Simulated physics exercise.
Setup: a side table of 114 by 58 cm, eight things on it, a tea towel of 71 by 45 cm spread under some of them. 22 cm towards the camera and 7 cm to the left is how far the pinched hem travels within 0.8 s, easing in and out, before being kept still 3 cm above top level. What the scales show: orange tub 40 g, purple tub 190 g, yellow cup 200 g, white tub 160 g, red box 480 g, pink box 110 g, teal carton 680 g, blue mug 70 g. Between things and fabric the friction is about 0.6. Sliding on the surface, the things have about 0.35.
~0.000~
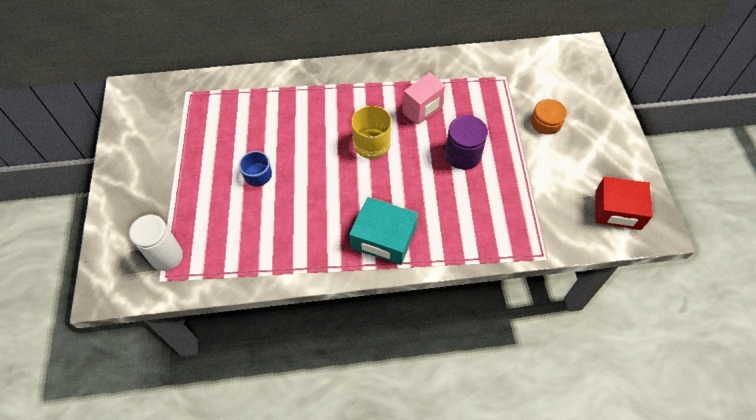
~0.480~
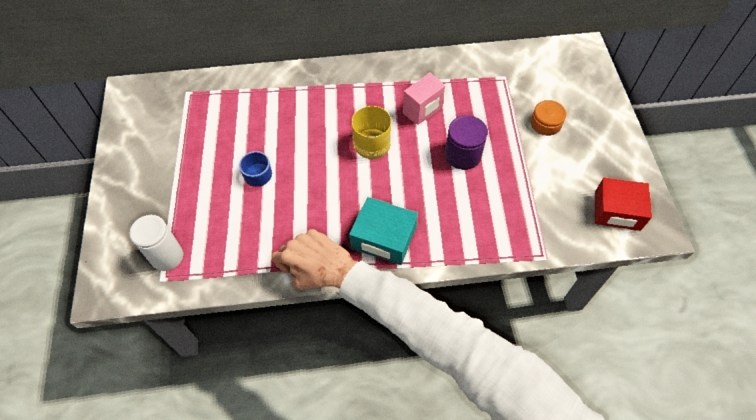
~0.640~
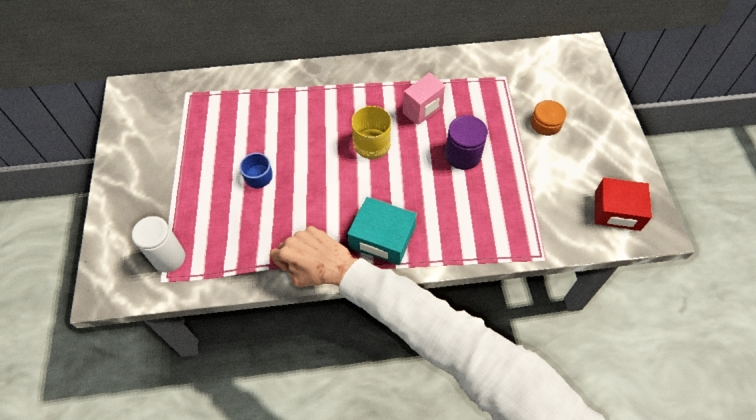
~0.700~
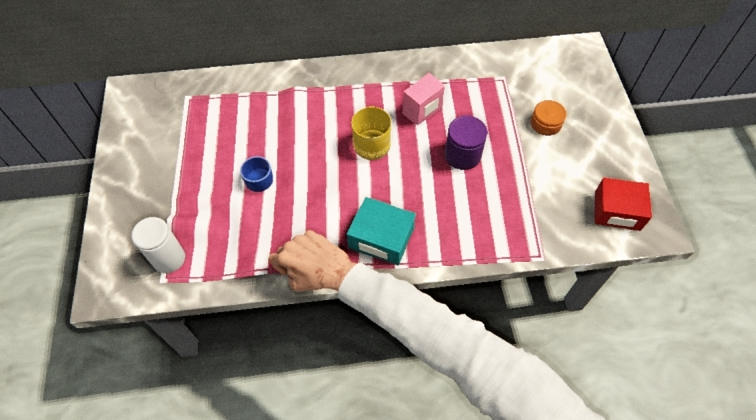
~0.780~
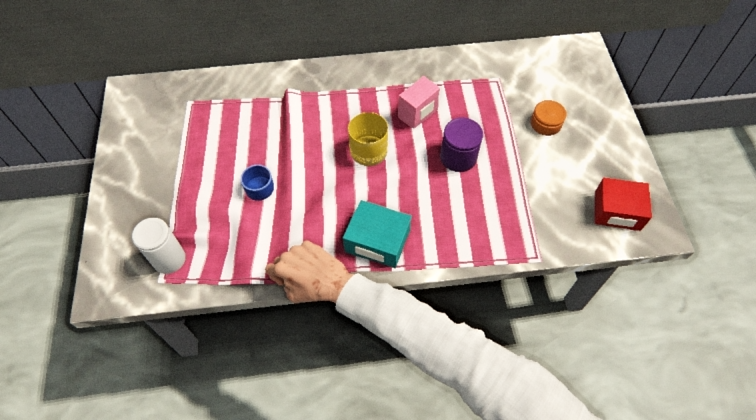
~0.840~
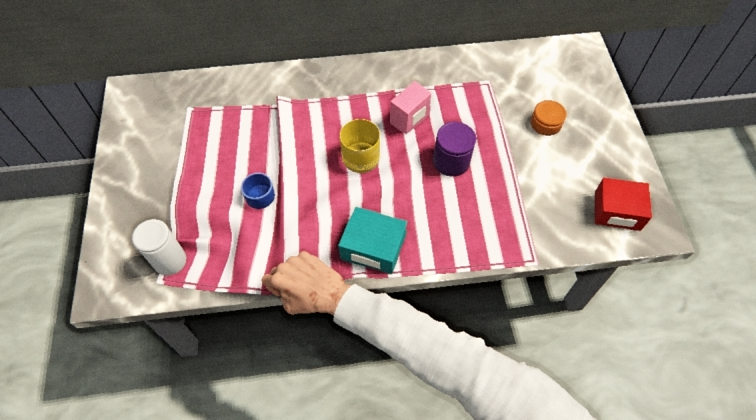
At first, a pink-and-white striped cloth lies flat on a table under several cups, tubs and boxes. A hand in a white sleeve reaches in and grips its front edge, then pulls it slightly toward the viewer and left, wrinkling it as the items on it shift a little.
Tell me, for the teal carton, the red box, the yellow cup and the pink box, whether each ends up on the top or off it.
The teal carton fails to stay up; the red box never comes down; the yellow cup never comes down; the pink box never comes down.
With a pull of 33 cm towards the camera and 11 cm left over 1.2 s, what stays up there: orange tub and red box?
Result - orange tub: Still on top, red box: Still on top.
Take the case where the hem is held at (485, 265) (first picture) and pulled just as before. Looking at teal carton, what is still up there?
Note: At the end the teal carton is not on top.
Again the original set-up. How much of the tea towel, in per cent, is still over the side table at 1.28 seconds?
About 65 per cent.
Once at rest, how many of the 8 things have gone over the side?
In total, 2 of the things.
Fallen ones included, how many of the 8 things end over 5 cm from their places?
It adds up to 6.
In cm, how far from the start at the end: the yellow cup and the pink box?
I'd put the yellow cup near 30 cm and the pink box near 30 cm.
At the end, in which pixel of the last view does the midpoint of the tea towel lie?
I'd point to about (262, 277).
At 1.0 s, 90 % of the tea towel is still over the top; yellow cup 11 cm off its start, pink box 11 cm off its start, teal carton 8 cm off its start.
At 1.1 s, 85 % of the tea towel is still over the top; yellow cup 18 cm off its start, pink box 17 cm off its start, teal carton 14 cm off its start.
At 1.3 s, 65 % of the tea towel is still over the top; yellow cup 26 cm off its start at (288, 214), pink box 24 cm off its start at (346, 163), teal carton over the edge.
At 1.4 s, 60 % of the tea towel is still over the top; yellow cup 31 cm off its start, teal carton over the edge, pink box 29 cm off its start.
At 3.0 s, 55 % of the tea towel is still over the top; teal carton over the edge, yellow cup 31 cm off its start at (270, 236), pink box 29 cm off its start at (341, 188), red box 0 cm off its start at (627, 197).
